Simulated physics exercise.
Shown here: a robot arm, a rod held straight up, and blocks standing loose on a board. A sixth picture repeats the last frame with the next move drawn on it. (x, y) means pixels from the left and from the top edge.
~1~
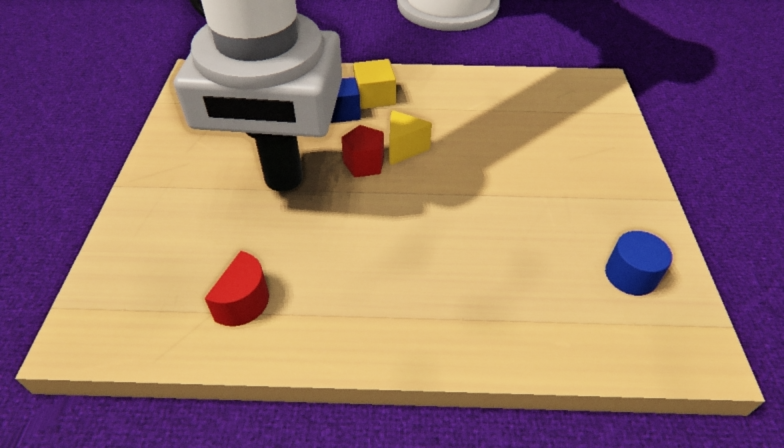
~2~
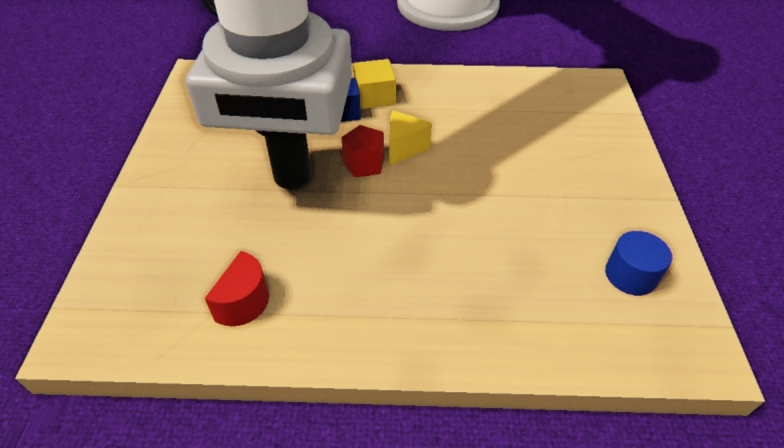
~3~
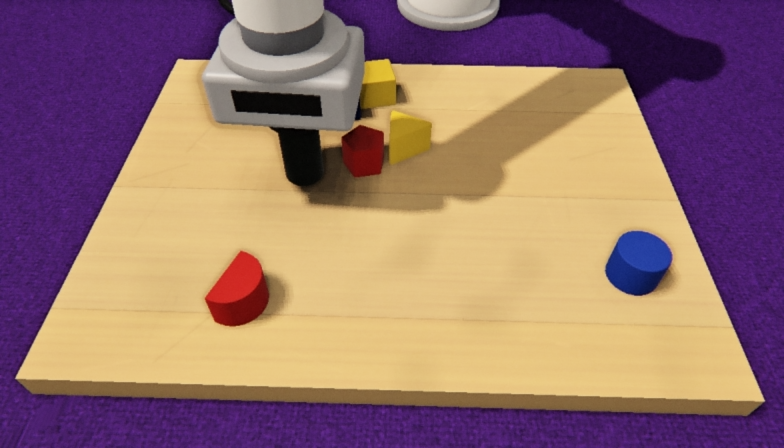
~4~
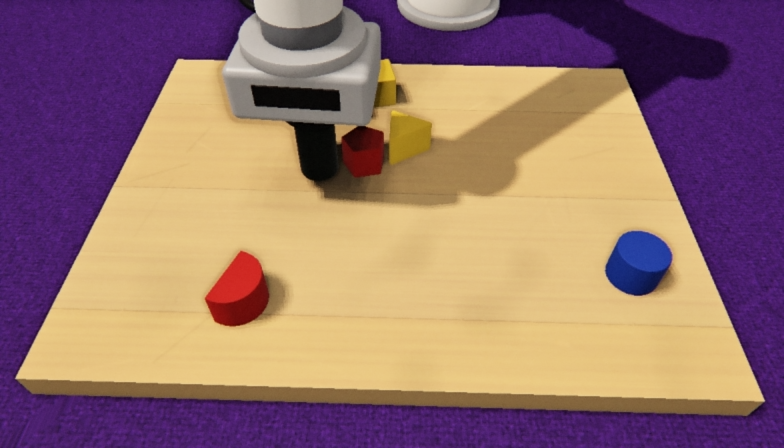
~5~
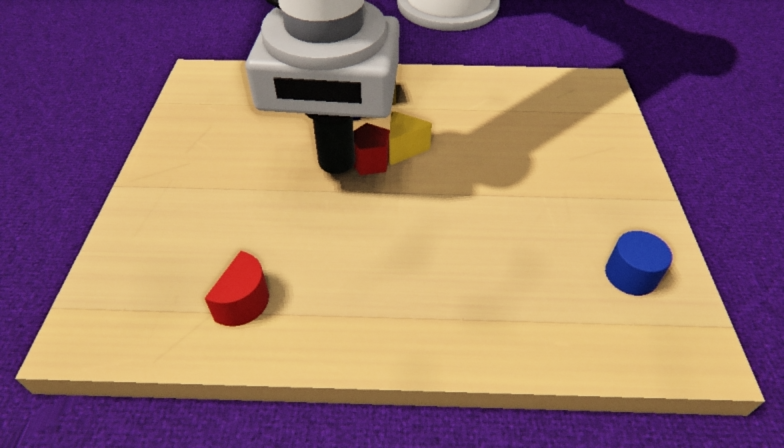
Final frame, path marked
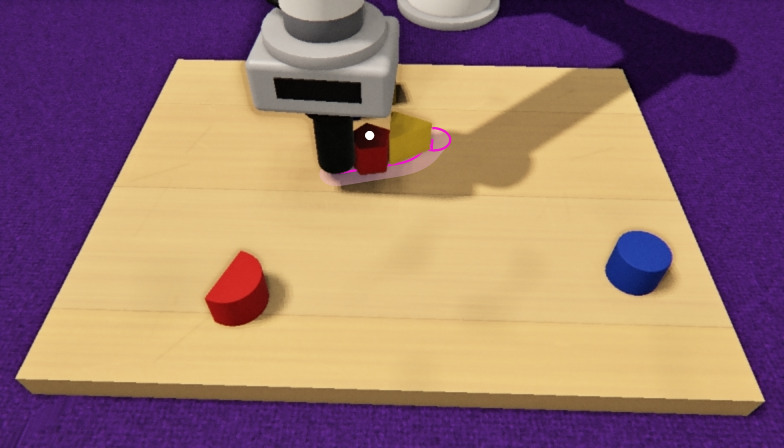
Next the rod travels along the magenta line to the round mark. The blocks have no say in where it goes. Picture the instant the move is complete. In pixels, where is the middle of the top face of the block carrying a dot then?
Final place: (463, 101).
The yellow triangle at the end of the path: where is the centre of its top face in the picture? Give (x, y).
It should be at (492, 94) by then.
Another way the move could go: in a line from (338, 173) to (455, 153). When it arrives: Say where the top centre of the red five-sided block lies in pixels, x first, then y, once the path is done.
The point I'd pick in the picture is (474, 106).
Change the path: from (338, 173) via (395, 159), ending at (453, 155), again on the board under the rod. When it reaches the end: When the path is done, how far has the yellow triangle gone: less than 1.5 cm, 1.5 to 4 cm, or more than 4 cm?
Moves over 4 cm.
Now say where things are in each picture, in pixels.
Rod tip at (284, 180); block tops, red five-sided block at (364, 138); yellow four-sided block at (374, 71); yellow triangle at (405, 123), in the first frame.
Rod at (293, 178); blocks unchanged, in the second frame.
Rod at (305, 175); blocks unchanged, in the third frame.
Rod at (320, 170); blocks unchanged, in the fourth frame.
Rod at (337, 163); red five-sided block at (370, 136); yellow four-sided block hidden; yellow triangle at (405, 123), in the fifth frame.
Path on the board, from (338, 173) through (376, 167) and (412, 159) to (433, 139); the dot is on the red five-sided block.
The first path, step by step. One third of the way, rod at (378, 157); red five-sided block at (407, 125), turned 20° anticlockwise; yellow triangle at (436, 115), turned 15° anticlockwise.
Two thirds of the way, rod at (414, 148); red five-sided block at (441, 116), turned 30° anticlockwise; yellow triangle at (466, 104), turned 25° anticlockwise.
At the end, rod at (434, 129); red five-sided block at (463, 101), turned 15° anticlockwise; yellow four-sided block in place; yellow triangle at (492, 94).
